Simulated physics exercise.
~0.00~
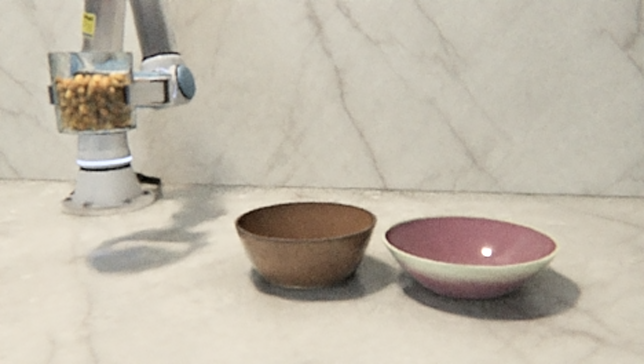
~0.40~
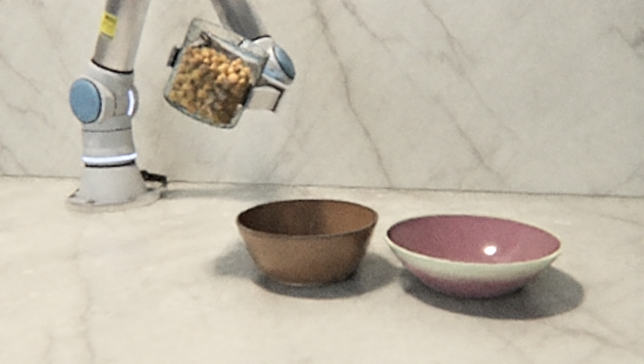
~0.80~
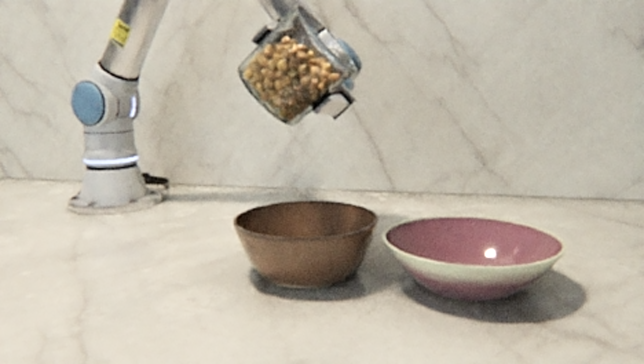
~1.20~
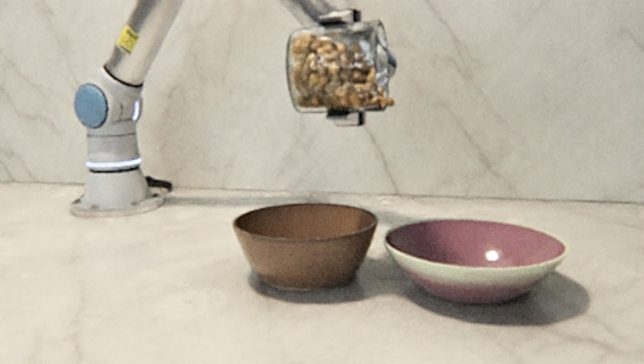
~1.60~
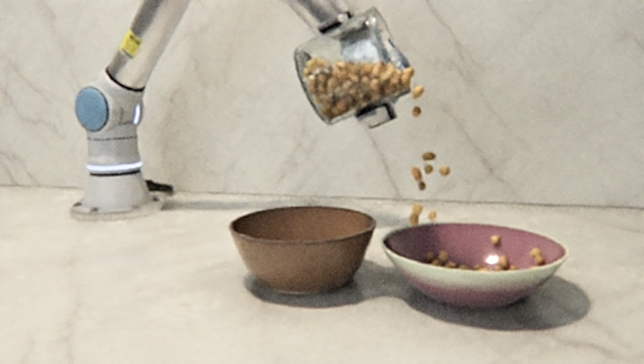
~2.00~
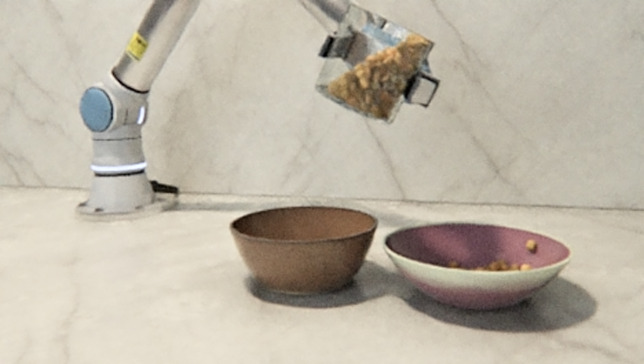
On a pale marble surface, a robot arm lifts a clear container of chickpeas rightward over a brown bowl, tips it and pours some into a pink bowl with a pale outside, then tilts it partly back, with much of the load still inside.
